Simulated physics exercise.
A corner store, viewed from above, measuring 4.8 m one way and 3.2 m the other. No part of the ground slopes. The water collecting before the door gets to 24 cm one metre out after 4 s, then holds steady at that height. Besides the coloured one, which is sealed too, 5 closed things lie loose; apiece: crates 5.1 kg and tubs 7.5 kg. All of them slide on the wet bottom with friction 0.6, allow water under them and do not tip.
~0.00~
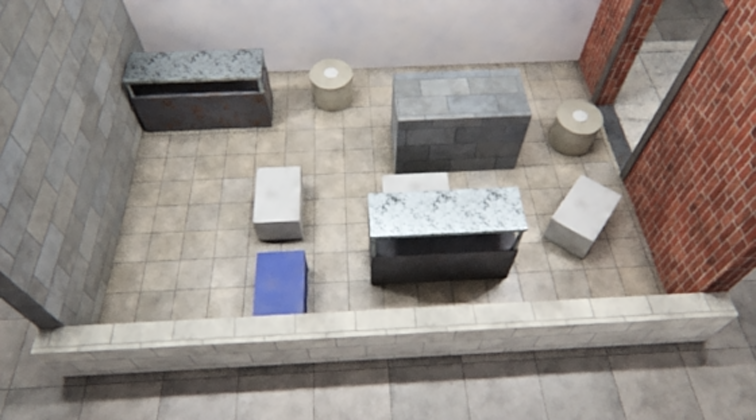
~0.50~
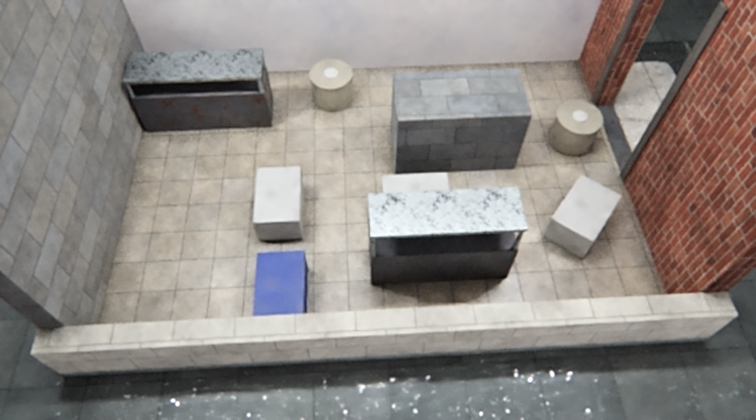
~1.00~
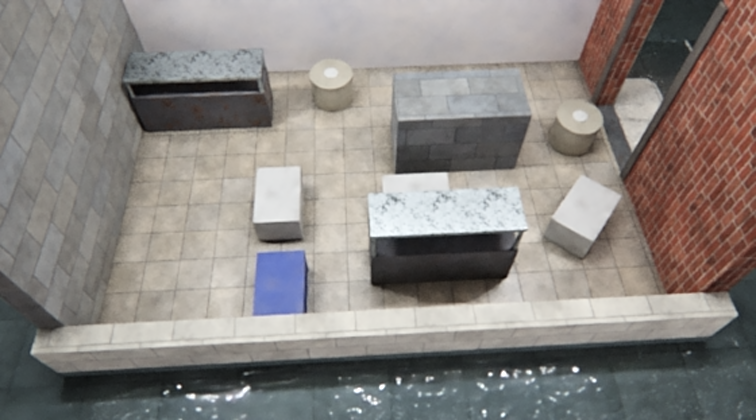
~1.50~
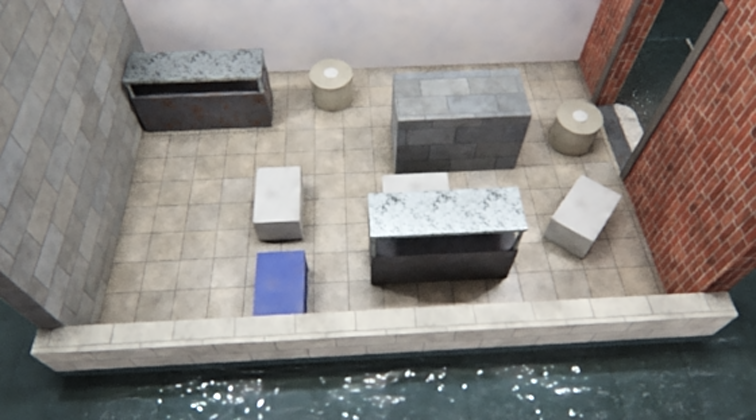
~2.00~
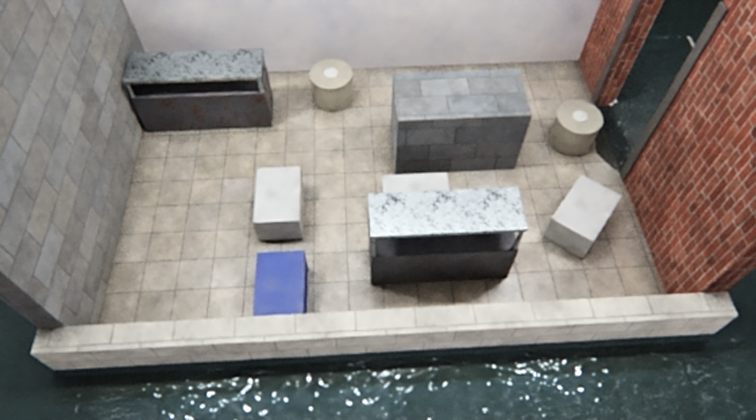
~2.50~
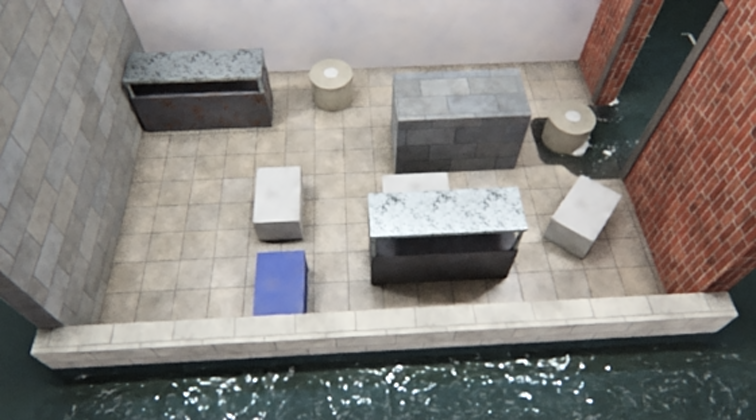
To begin with, the tiled room, with its counters, pale crates, round tubs and blue crate, is dry, as is the ground outside. Dark water then covers the ground beyond the low front wall and fills the right doorway. Finally it spreads just inside, and the nearby tub shifts slightly left.
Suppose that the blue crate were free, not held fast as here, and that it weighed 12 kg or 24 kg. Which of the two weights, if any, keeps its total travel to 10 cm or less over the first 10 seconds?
Only the heavier weight.
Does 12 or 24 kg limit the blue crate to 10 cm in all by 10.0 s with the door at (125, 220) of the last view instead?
Under that change no listed mass suffices.
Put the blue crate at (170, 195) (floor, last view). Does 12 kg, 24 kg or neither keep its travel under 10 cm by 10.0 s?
Only the larger holds.
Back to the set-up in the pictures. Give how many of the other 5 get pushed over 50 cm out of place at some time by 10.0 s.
The count comes to 4.
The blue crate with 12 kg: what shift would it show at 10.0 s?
30 cm.
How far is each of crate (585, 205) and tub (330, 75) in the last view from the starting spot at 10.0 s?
40 cm, 200 cm.
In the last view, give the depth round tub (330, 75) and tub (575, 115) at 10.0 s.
9 and 8 cm.
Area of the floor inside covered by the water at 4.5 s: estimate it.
That flooded area is roughly 6.0 m2.
After 3.5 s the blue crate would be 0 cm from its start with 12 kg and 0 cm from its start with 24 kg; 0 cm of water round it then.
After 4.5 s the blue crate would be 0 cm from its start with 12 kg and 0 cm from its start with 24 kg; 0 cm of water round it then.
After 7.0 s the blue crate would be 0 cm from its start with 12 kg and 0 cm from its start with 24 kg; 3 cm of water round it then.
After 10.0 s the blue crate would be 27 cm from its start with 12 kg and 0 cm from its start with 24 kg; 9 cm of water round it then.
